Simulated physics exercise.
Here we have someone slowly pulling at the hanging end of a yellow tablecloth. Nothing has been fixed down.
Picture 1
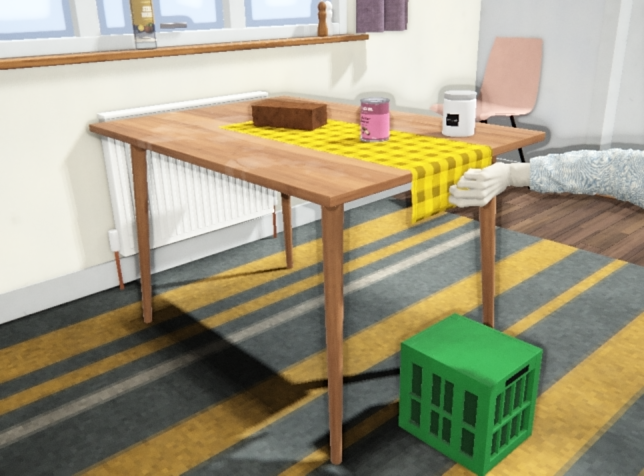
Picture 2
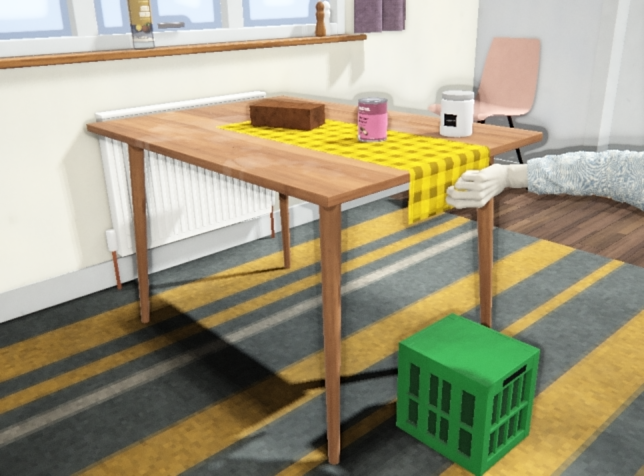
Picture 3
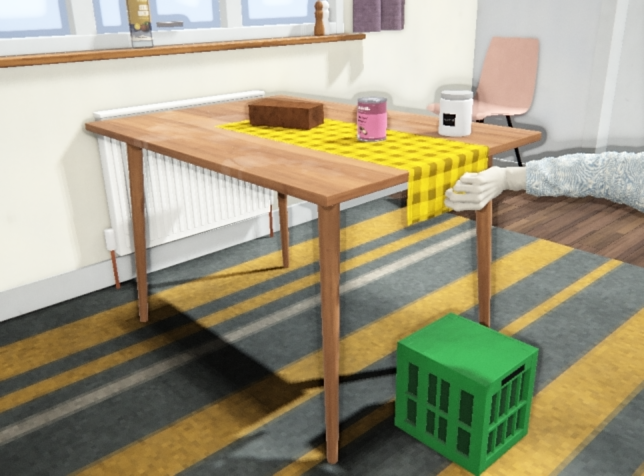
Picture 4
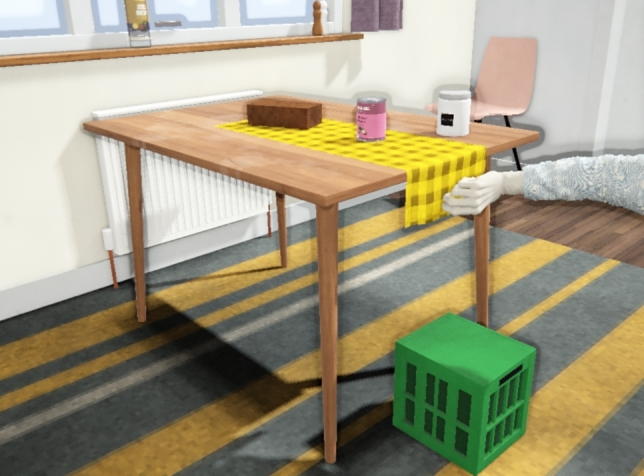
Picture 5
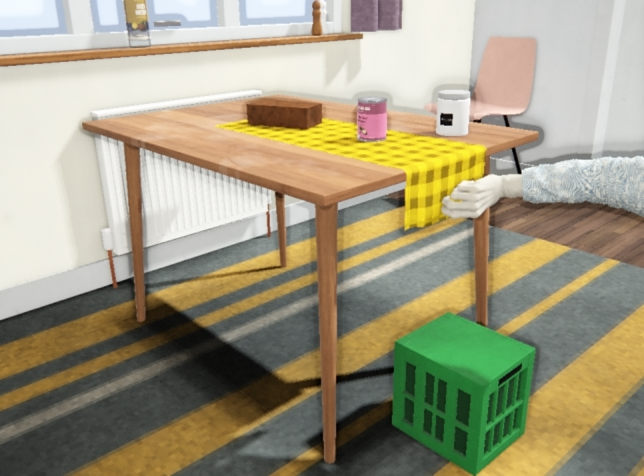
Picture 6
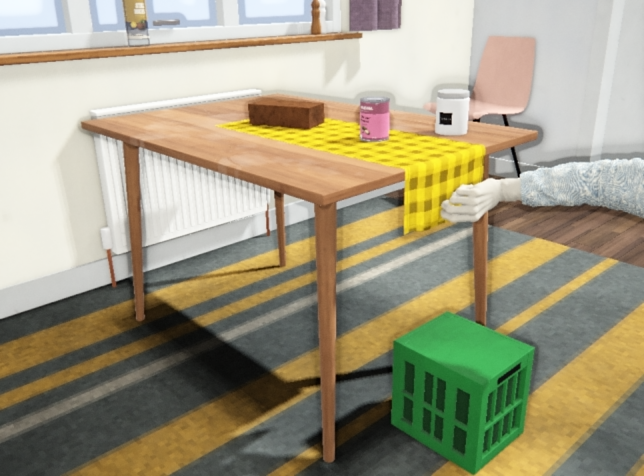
A pale hand in a fluffy light-grey sleeve reaches in from the right toward a wooden table, seen from slightly above in a room with a striped grey and yellow carpet. A brown brick, a pink tin and a white jar stand on top, with a green crate on the floor below. The hand draws the yellow checked cloth's hanging end slightly downward, while the view shifts very slightly.
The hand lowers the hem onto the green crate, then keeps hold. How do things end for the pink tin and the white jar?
They end like this: The pink tin has gone over, the white jar is still on top.
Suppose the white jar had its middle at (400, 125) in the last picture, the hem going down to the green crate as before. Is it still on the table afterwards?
In that case it falls off.
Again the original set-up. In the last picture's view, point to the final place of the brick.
At about (365, 128).
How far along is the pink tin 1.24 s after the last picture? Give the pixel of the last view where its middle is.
(431, 128).
Then, 0.50 s on from there, hem going down; tin carried along near (396, 123); jar in place.
Then, 1.24 s on from there, hem going down; tin carried along near (431, 128); jar in place.
Then, 2.02 s on from there, hem on the crate; tin down below near (490, 307); jar in place.
In the end, hem on the crate; tin down below near (490, 313); jar in place. The pink tin is carried off the end and the white jar stays on the table.
